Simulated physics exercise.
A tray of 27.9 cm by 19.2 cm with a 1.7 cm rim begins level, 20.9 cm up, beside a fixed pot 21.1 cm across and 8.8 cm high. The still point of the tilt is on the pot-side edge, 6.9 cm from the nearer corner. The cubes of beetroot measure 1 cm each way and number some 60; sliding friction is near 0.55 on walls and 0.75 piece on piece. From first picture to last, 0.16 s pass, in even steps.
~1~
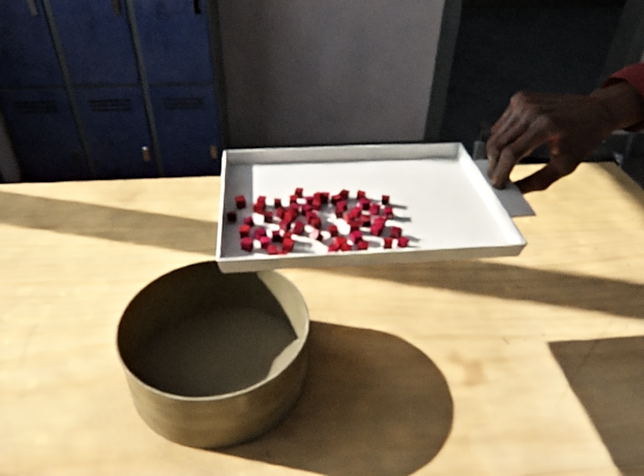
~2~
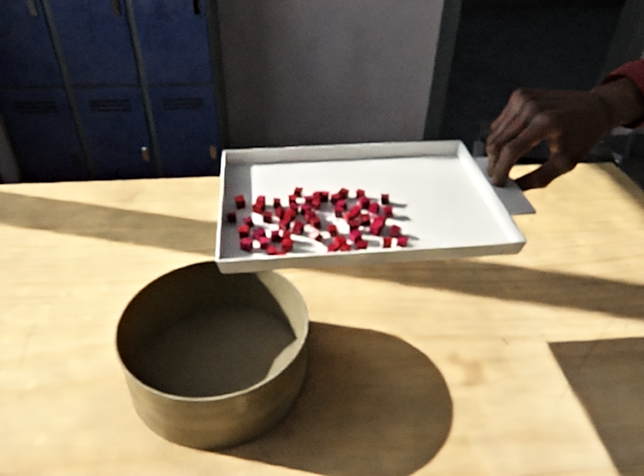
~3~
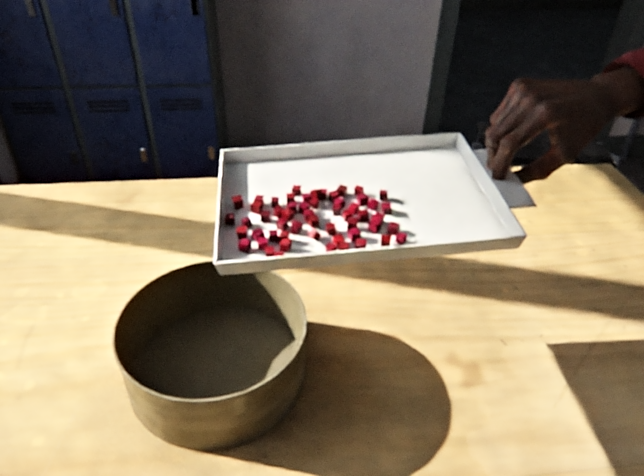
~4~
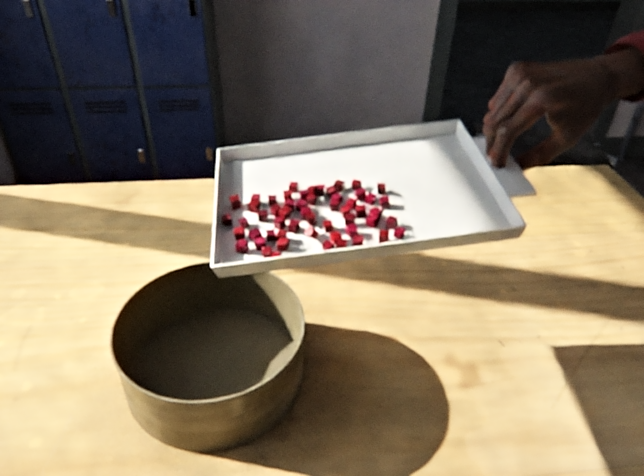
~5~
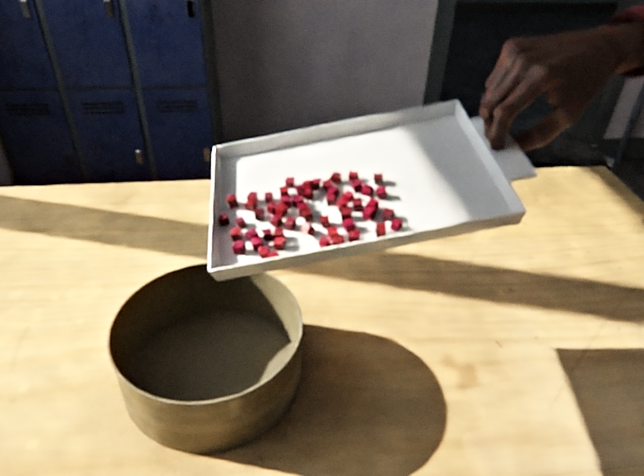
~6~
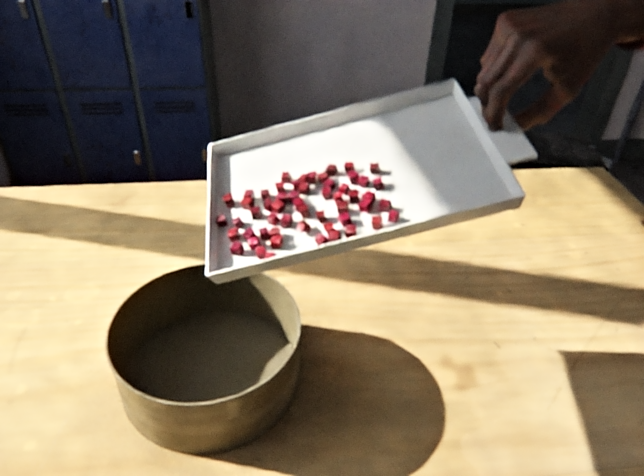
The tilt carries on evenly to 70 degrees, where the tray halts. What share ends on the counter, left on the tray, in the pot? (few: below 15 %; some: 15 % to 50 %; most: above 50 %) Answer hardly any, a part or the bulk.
Counter: Hardly any, tray: A part, pot: The bulk.
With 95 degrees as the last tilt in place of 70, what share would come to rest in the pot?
Then about 95 per cent.
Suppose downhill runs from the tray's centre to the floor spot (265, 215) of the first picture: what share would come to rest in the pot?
About 45 per cent.
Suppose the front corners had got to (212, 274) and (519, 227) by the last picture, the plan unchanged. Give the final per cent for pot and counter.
Pot 40, counter 5.
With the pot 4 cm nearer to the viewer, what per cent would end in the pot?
In that case some 65 per cent.
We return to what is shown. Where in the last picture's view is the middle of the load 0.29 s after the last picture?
At about (239, 226).
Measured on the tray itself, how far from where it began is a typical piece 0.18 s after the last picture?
Roughly 1 cm.
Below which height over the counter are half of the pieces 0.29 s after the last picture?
Roughly 24 cm.
Then, 0.18 s after the last picture, tilt 46 degrees; the tray holds 100 %, the pot 0 %.
Then, 0.29 s after the last picture, tilt 64 degrees; the tray holds 100 %, the pot 0 %.
Then, 0.54 s after the last picture, tilt 70 degrees; the tray holds 40 %, the pot 40 %.
In the end, counter 0 %, tray 35 %, pot 65 %.
